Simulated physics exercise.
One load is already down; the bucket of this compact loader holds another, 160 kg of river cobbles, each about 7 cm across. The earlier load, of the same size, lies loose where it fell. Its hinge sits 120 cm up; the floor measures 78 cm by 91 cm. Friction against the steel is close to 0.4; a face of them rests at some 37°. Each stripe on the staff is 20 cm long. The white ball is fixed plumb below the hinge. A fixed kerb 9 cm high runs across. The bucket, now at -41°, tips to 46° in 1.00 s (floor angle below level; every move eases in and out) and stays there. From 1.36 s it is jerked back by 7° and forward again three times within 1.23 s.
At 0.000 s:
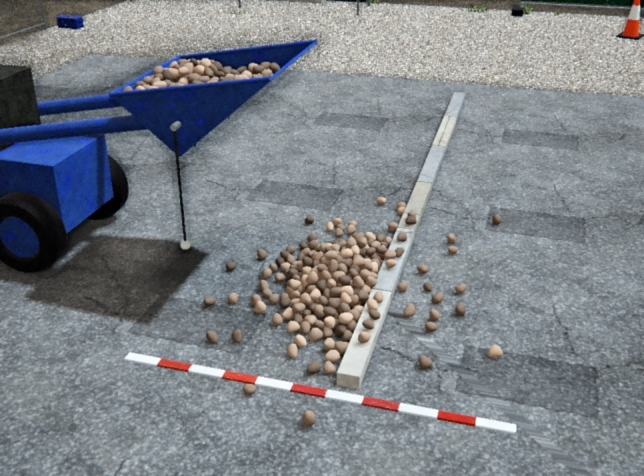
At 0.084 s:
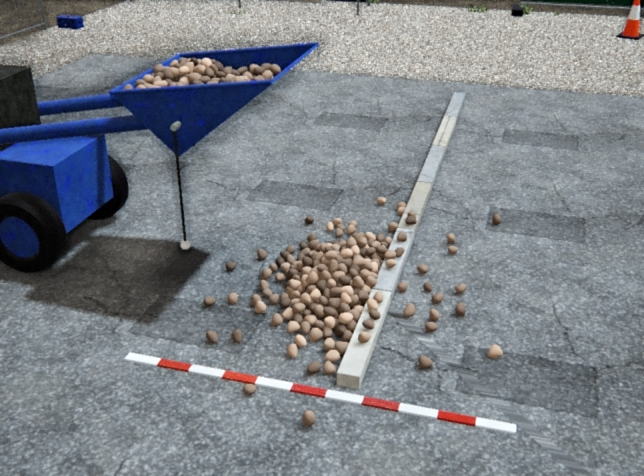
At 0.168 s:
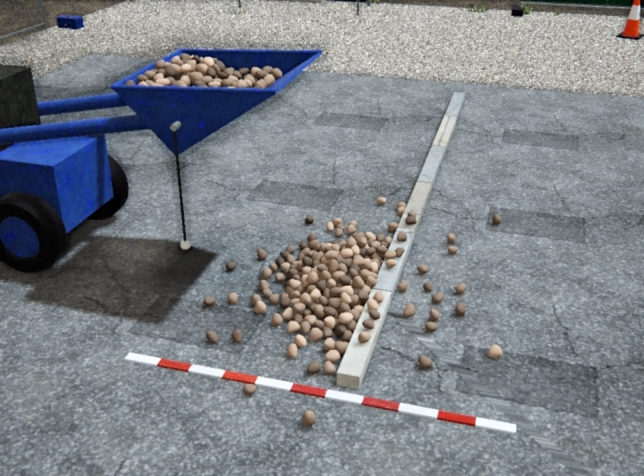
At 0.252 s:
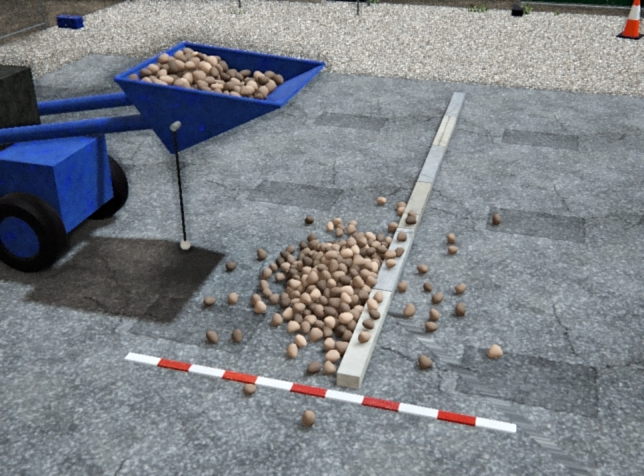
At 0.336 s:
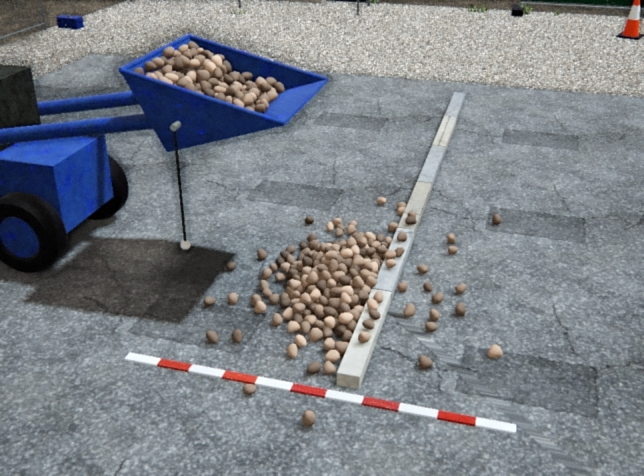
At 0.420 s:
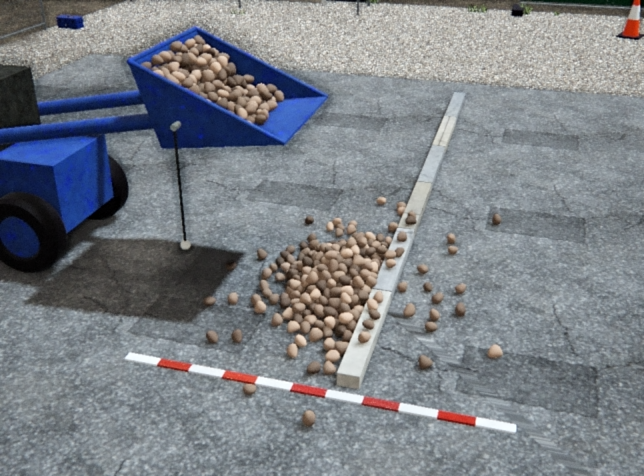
A blue loader's bucket, heaped with brown and tan rounded stones at upper left, tilts steadily forward, its front lip lowering while the stones shift with it. The camera looks down, unmoving, on cracked grey paving with pale gravel and an orange-and-white cone behind. A loose pile of similar stones lies still against a pale kerb, behind a red-and-white striped staff, as the loader's wheels stay put.
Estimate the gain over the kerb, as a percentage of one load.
Roughly 3 per cent of a load more.
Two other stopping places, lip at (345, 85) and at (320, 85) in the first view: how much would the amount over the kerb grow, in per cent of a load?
About 55 and 40 per cent.
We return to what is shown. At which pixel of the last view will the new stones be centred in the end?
Near (313, 266).
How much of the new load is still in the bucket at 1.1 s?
Roughly 50 per cent is still inside.
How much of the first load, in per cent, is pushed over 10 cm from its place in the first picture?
Roughly 10 per cent of them.
After 0.8 s the floor is at 32°; in per cent of one load, 100 in the bucket, 95 on this side of the kerb, 5 over the kerb; the foremost stones are at (458, 299).
After 1.1 s the floor is at 46°; in per cent of one load, 52 in the bucket, 143 on this side of the kerb, 5 over the kerb; the foremost stones are at (458, 299).
After 3.0 s the floor is at 46°; in per cent of one load, 0 in the bucket, 192 on this side of the kerb, 8 over the kerb; the foremost stones are at (461, 296).
After 5.4 s the floor is at 46°; in per cent of one load, 0 in the bucket, 192 on this side of the kerb, 8 over the kerb; the foremost stones are at (461, 296). Net gain over the kerb, 3.
